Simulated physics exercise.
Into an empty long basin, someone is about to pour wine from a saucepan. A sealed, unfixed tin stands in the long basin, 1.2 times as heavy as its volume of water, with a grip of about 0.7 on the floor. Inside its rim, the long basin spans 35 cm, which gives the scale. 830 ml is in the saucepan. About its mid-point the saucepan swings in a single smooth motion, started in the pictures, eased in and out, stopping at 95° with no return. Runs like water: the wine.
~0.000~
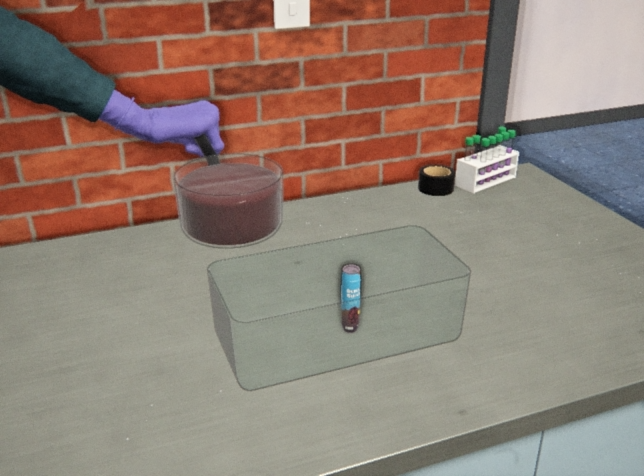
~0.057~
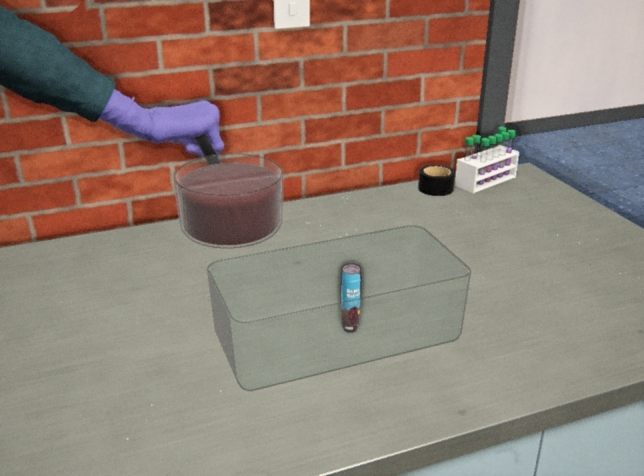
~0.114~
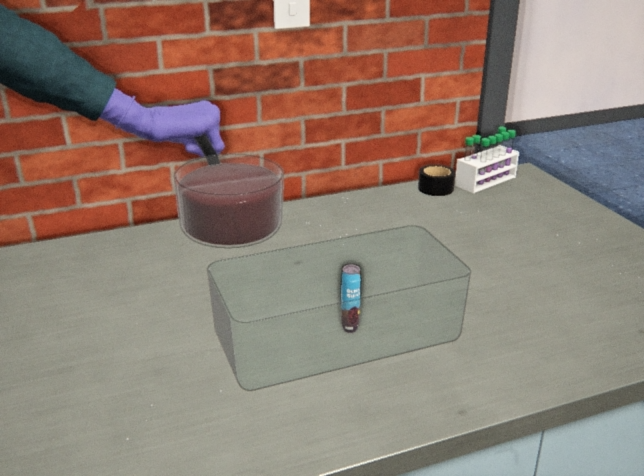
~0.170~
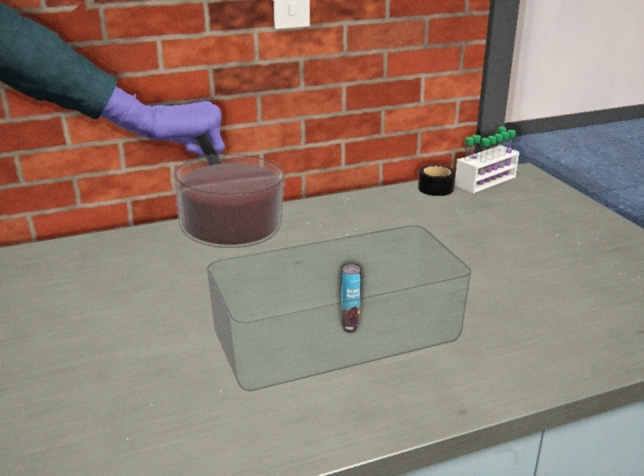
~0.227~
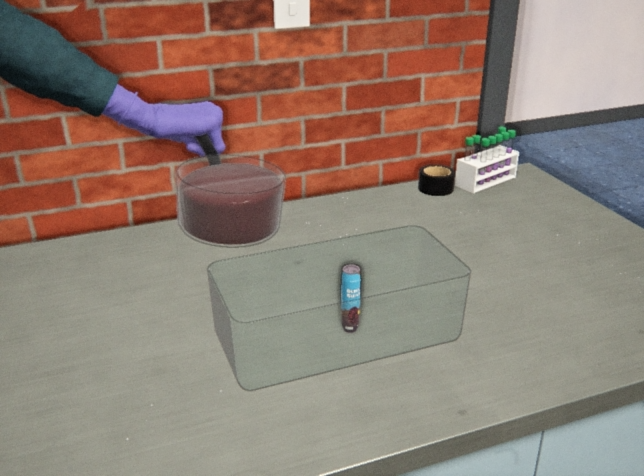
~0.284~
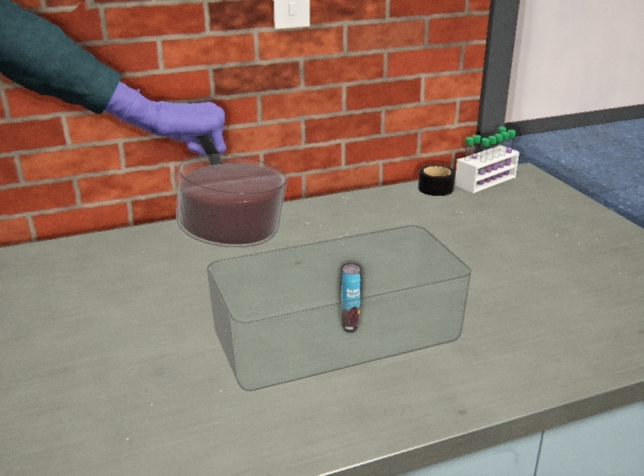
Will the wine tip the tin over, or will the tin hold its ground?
It holds its ground.
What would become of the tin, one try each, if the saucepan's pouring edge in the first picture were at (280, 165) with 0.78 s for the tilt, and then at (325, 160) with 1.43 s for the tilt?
First it tips over; then it stays on its base.
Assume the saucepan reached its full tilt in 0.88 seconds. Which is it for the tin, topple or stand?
Result: Tin tipped over.
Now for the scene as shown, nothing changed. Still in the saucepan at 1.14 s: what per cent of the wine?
About 18 per cent.
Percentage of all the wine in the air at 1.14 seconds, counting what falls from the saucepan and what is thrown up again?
About 10 percent.
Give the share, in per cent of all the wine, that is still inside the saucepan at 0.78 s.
Fraction remaining: Approx. 66 per cent.
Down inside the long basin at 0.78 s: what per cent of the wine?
Roughly 10 percent of it.
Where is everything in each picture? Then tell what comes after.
In the first picture, it leans 0°; its right rim is at (280, 167); the wine meets the walls at (177, 188) and (277, 173); the long basin's rim runs from (219, 293) to (446, 249); the tin's top is at (351, 272).
In the second picture, it leans 0°; its right rim is at (280, 168); the wine meets the walls at (177, 188) and (277, 173).
In the third picture, it leans 1°; its right rim is at (280, 169); the wine meets the walls at (178, 187) and (277, 174).
In the fourth picture, it leans 3°; its right rim is at (281, 170); the wine meets the walls at (178, 187) and (278, 174).
In the fifth picture, it leans 6°; its right rim is at (282, 172); the wine meets the walls at (179, 188) and (278, 174).
In the sixth picture, it leans 9°; its right rim is at (283, 175); the wine meets the walls at (179, 188) and (279, 174).
By 0.78 s the tilt is 54° and 67 per cent is still to pour; the tin stands where it began.
By 1.14 s the tilt is 86° and 18 per cent is still to pour; the tin stands where it began.
By 1.52 s the tilt is 95° and 3 per cent is still to pour; the tin stands where it began.
By 1.93 s the tilt is 95° and 0 per cent is still to pour; the tin stands where it began.
At rest the tin stands where it began.
